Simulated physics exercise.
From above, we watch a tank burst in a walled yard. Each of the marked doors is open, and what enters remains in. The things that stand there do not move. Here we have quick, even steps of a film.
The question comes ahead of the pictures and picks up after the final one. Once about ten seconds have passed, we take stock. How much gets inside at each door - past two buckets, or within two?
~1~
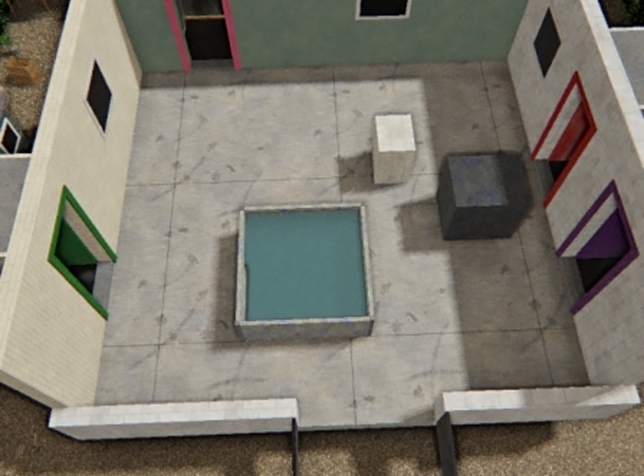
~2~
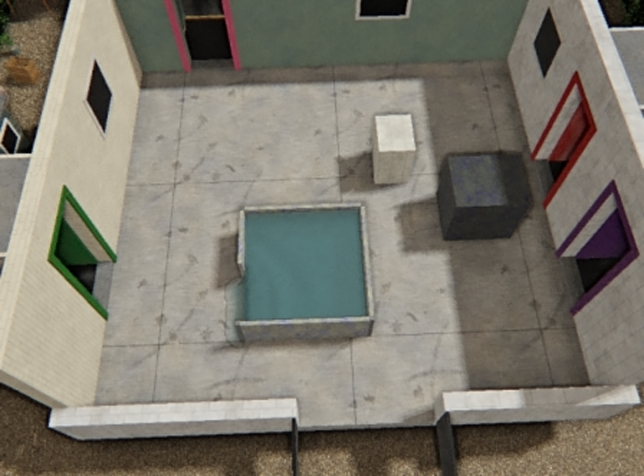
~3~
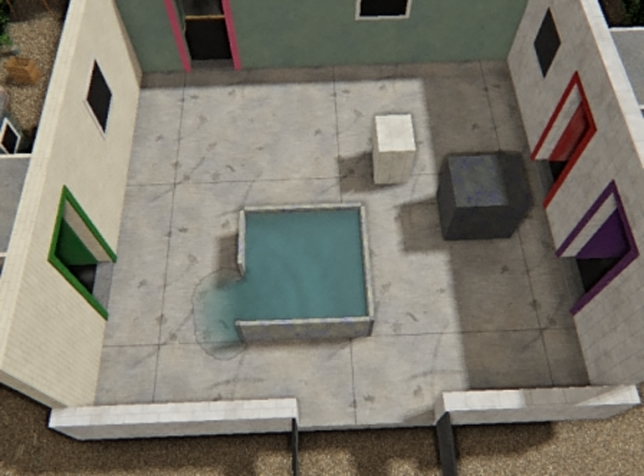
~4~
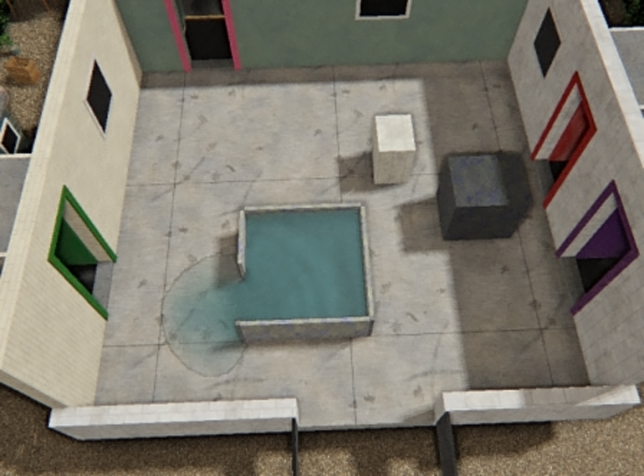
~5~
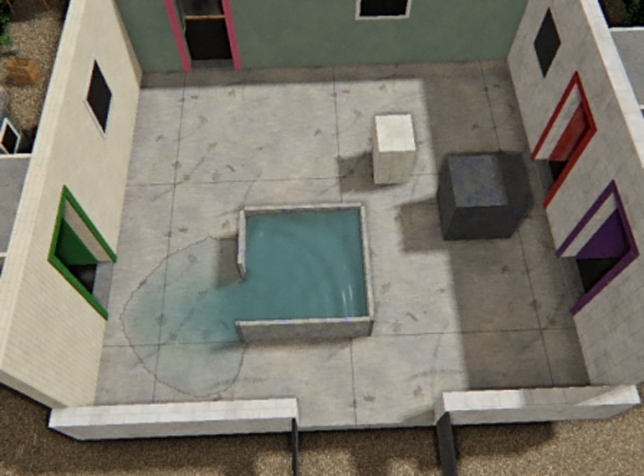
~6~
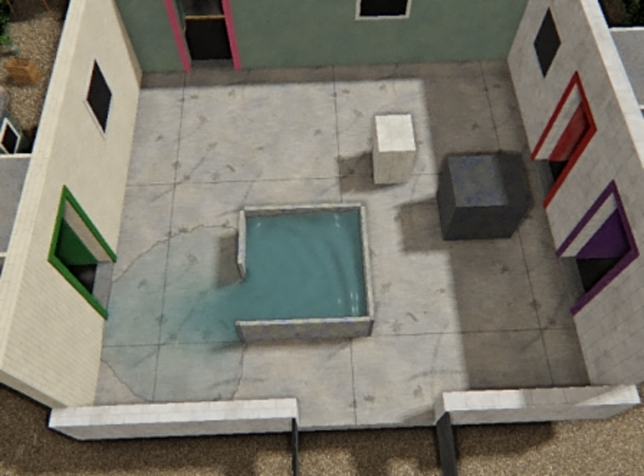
The red door keeps inside the allowance there; the green door exceeds the allowance there; the purple door keeps inside the allowance there; the pink door exceeds the allowance there.
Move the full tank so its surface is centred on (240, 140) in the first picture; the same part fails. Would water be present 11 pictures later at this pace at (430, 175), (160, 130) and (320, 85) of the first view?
Check in sequence: Still parched, soaked through, still parched.
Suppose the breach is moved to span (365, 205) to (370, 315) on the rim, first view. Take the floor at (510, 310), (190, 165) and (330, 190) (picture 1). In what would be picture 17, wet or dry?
Sequence: Wetted / spared / spared.
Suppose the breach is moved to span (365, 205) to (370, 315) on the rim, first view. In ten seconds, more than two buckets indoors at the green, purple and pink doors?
Going through them, the green one falls below the cutoff, the purple one clears the cutoff, the pink one falls below the cutoff.
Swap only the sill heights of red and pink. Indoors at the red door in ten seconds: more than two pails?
Then: Red keeps below it.
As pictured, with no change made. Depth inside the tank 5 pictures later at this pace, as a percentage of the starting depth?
About 68 per cent.
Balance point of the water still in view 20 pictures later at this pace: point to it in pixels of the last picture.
At roughly (220, 295).
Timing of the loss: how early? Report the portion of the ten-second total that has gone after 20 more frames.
Working it through, I arrive at 45 per cent.
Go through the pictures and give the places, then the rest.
The tank at (304, 263) is whole and still, in the first picture.
The front is at (238, 341), out from the gap at (245, 304), in the second picture.
The front is at (207, 283), out from the gap at (245, 305), in the third picture.
The front is at (169, 298), out from the gap at (245, 305), in the fourth picture.
Water pours out at (245, 305) and has run to (129, 328), in the fifth picture.
Water pours out at (245, 305) and has run to (103, 351), in the sixth picture.
A moment on, water covers 15 % of the floor; the red door not reached, the green door over two buckets in, the purple door not reached, the pink door not reached.
Next, water covers 15 % of the floor; the red door not reached, the green door far over two buckets in, the purple door not reached, the pink door not reached.
Then, water covers 30 % of the floor; the red door not reached, the green door far over two buckets in, the purple door not reached, the pink door not reached.
Later, water covers 55 % of the floor; the red door not reached, the green door far over two buckets in, the purple door not reached, the pink door under two buckets in.
In the end, water covers 85 % of the floor; the red door not reached, the green door far over two buckets in, the purple door wet at the sill, nothing in, the pink door over two buckets in.
